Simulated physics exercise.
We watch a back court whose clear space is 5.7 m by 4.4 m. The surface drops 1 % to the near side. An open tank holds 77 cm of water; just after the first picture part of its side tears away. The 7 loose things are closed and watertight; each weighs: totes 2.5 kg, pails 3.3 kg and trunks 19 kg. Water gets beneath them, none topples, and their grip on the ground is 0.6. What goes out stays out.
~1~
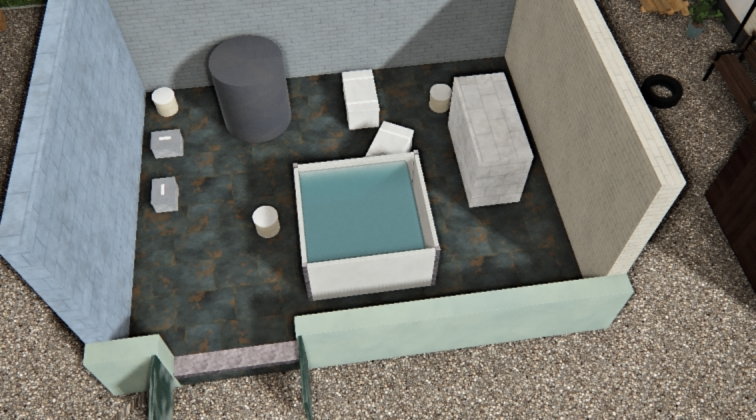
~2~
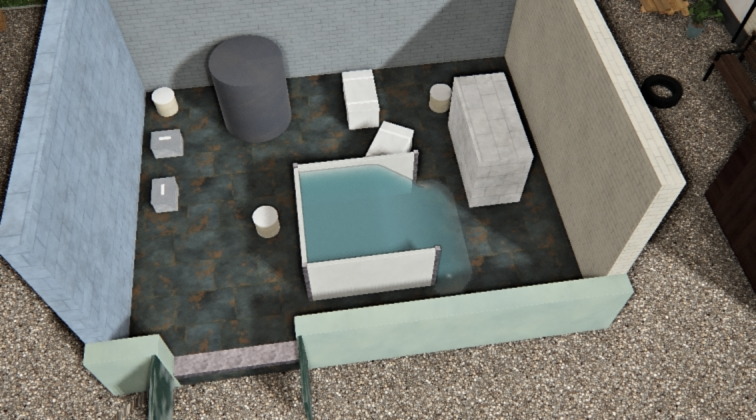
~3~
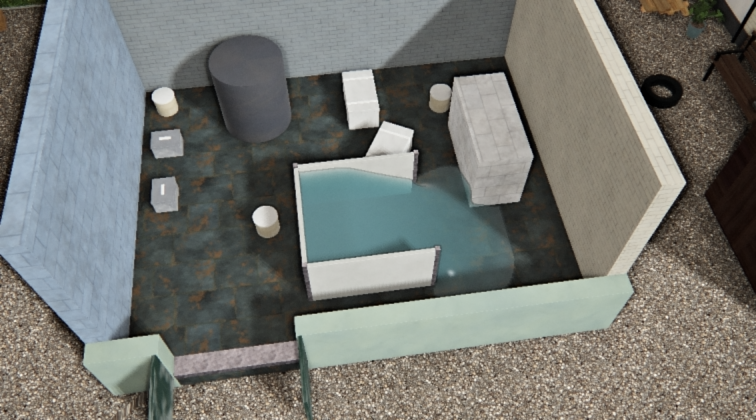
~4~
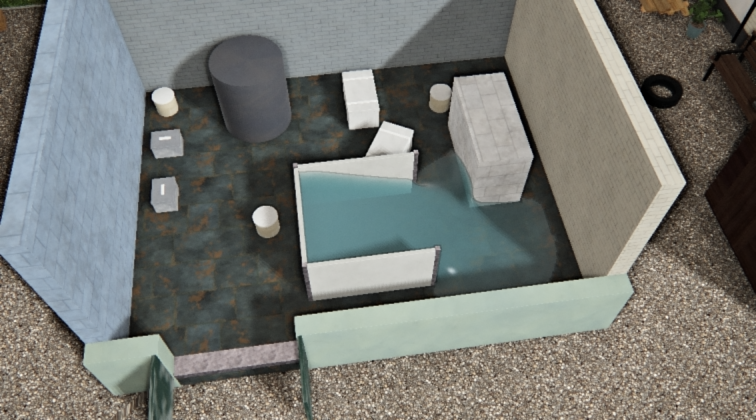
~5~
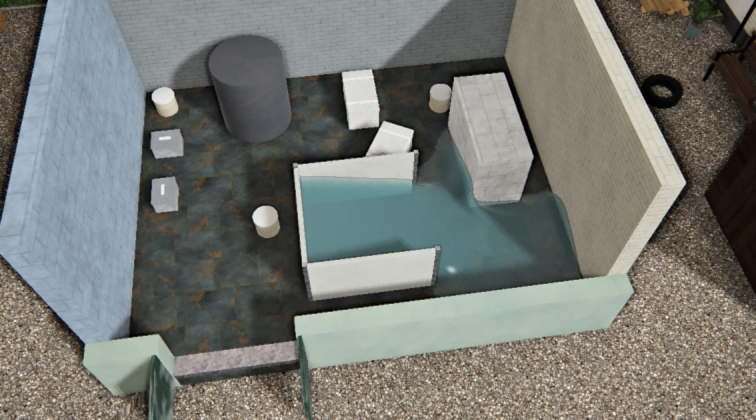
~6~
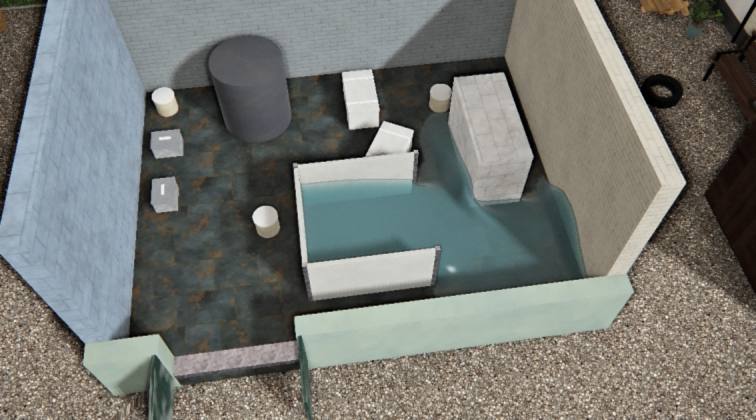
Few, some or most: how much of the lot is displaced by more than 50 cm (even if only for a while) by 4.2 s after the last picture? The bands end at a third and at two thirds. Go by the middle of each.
That comes to one to two thirds.
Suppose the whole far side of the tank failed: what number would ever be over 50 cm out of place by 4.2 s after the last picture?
In that case 6 of them.
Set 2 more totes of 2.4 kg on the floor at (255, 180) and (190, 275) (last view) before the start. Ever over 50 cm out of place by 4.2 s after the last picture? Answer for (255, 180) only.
Answer: Under.
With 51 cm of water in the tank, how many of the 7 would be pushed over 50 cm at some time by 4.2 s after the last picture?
In that case 1 of them.
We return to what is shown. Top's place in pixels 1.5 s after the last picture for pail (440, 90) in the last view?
Near (460, 55).
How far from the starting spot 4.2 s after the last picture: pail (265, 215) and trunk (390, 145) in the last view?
In turn: 0 cm, 80 cm.
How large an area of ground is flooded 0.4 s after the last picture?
Some 7.5 m2.
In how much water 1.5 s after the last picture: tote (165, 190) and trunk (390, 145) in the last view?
About 0 and 3 cm.
Then, 0.4 s after the last picture 0 of 7 are over 50 cm from their spots; 0 afloat.
Then, 1.5 s after the last picture 1 of 7 are over 50 cm from their spots; 1 afloat.
Then, 2.8 s after the last picture 0 of 7 are over 50 cm from their spots; 1 afloat.
Then, 4.2 s after the last picture 2 of 7 are over 50 cm from their spots, and 3 have been at some point; 2 afloat.
